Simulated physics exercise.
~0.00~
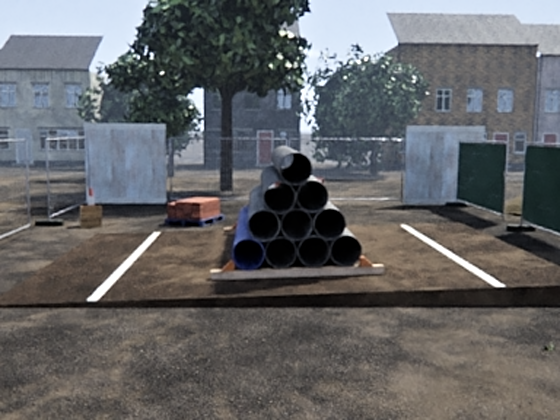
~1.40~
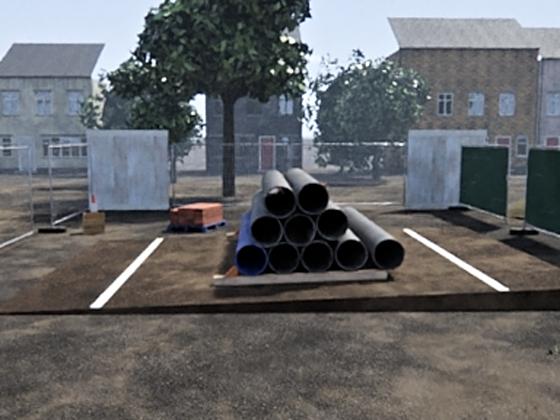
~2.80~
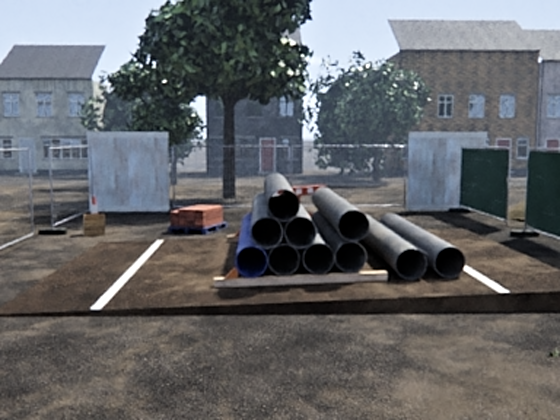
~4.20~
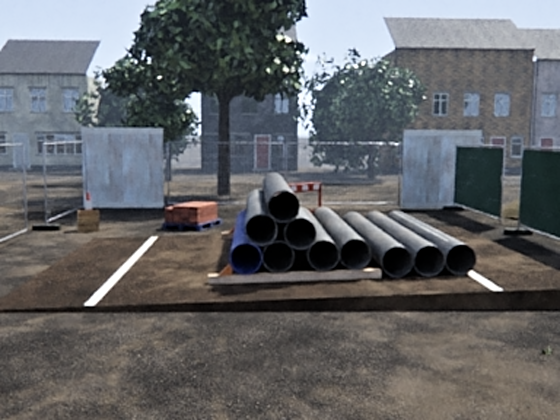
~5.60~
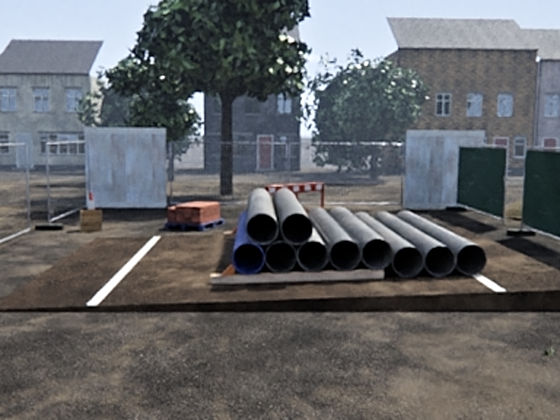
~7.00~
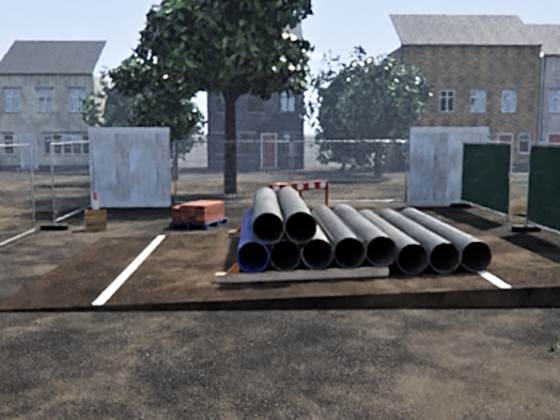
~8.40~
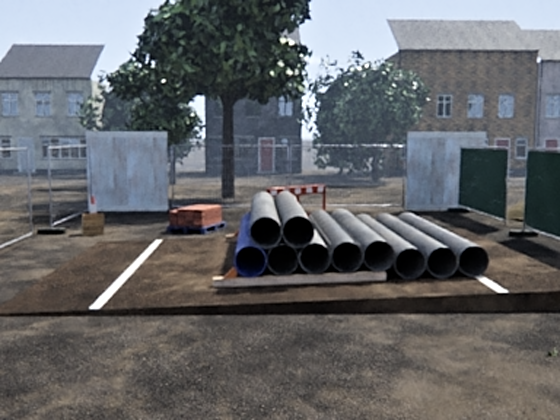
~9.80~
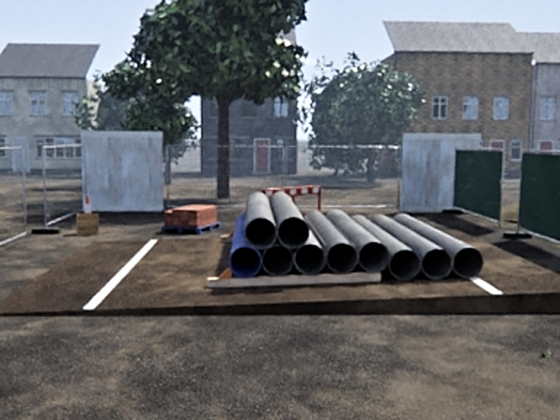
At the start, dark plastic pipes are stacked in a pyramid on a dirt pad between two white lines, with a blue one at the bottom left corner. The right side of the stack gives way, and the top pipes sink as the lower ones spread to the right. Two pipes roll off the bearers onto the soil, and more follow as the pile flattens, revealing a red and white barrier behind. The rolling stops near the right line, with no pipe crossing it. The blue pipe stays at the left end, with two pipes still resting on top of the row.
